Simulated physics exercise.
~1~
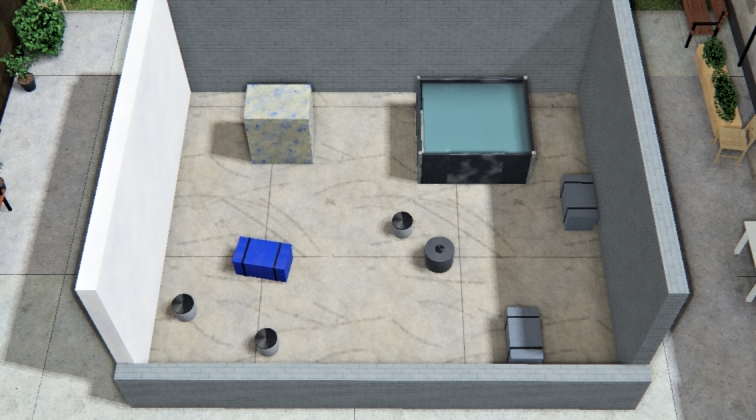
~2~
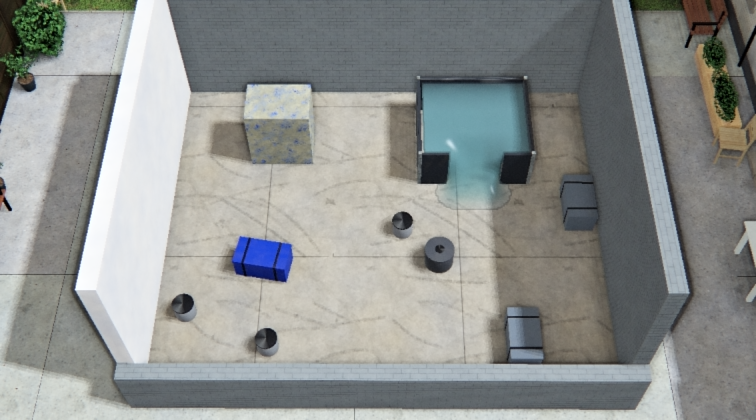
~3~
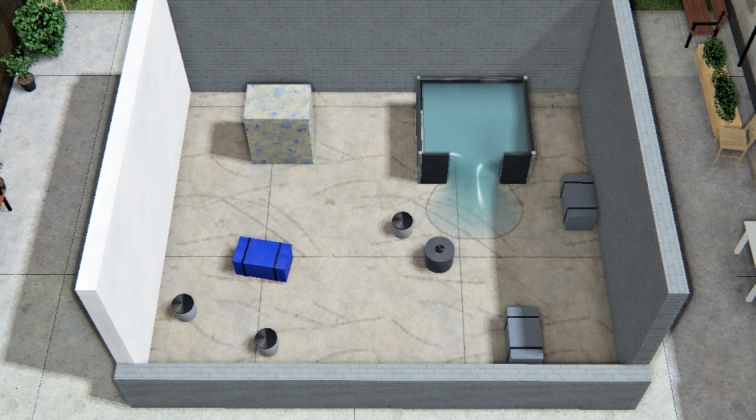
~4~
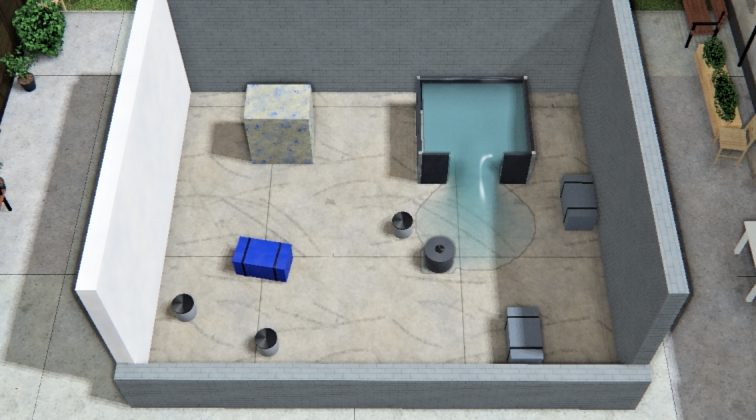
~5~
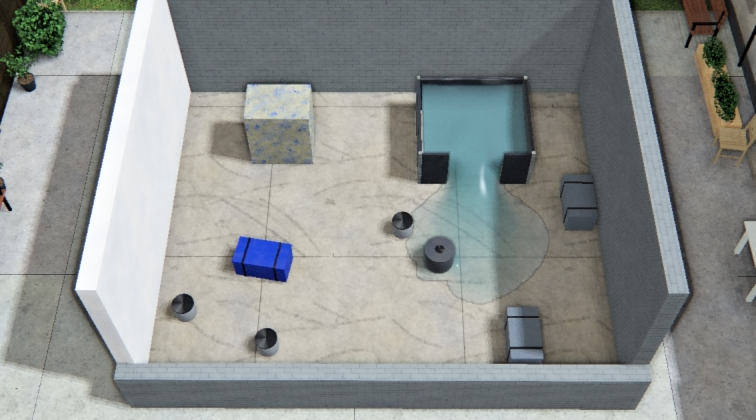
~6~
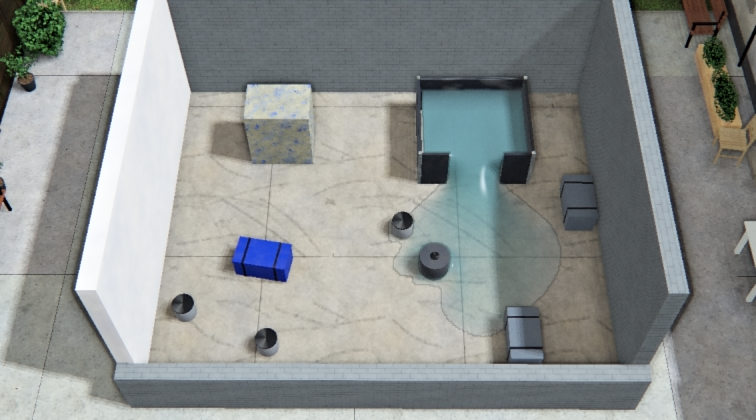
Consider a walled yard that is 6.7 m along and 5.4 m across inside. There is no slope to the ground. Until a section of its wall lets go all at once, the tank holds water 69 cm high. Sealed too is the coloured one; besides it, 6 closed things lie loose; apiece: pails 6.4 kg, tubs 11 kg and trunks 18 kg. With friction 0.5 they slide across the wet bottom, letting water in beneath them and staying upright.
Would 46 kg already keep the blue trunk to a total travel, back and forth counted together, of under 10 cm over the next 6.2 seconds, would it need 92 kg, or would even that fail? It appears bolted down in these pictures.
46 kg already does it.
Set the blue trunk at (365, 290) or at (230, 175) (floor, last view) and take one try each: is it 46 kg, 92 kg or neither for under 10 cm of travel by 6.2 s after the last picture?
Taking the two tries in order, only the heavy one works and even the light one works.
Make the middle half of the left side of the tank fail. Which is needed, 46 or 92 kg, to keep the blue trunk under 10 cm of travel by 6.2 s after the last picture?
That way round, only the bigger mass holds.
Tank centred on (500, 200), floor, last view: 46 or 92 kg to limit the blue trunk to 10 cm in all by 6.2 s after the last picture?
Then it turns out the lighter mass already works.
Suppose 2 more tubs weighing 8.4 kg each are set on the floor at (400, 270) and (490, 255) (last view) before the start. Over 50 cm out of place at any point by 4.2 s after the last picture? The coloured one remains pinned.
Results, in sequence: Exceeded / exceeded.
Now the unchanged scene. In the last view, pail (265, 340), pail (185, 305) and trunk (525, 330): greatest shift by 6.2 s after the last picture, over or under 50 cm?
Result, in sequence - exceeds the limit; exceeds the limit; within the limit.
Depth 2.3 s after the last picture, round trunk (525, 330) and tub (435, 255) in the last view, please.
Some 15 cm at the first, some 7 cm at the second.
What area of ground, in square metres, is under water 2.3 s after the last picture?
Wet: Near 19 m2.
Then, 0.6 s after the last picture the blue trunk would be 0 cm from its start with 46 kg and 0 cm from its start with 92 kg; 0 cm of water round it then.
Then, 2.3 s after the last picture the blue trunk would be 0 cm from its start with 46 kg and 0 cm from its start with 92 kg; 0 cm of water round it then.
Then, 4.2 s after the last picture the blue trunk would be 0 cm from its start with 46 kg and 0 cm from its start with 92 kg; 3 cm of water round it then.
Then, 6.2 s after the last picture the blue trunk would be 0 cm from its start with 46 kg and 0 cm from its start with 92 kg; 5 cm of water round it then.
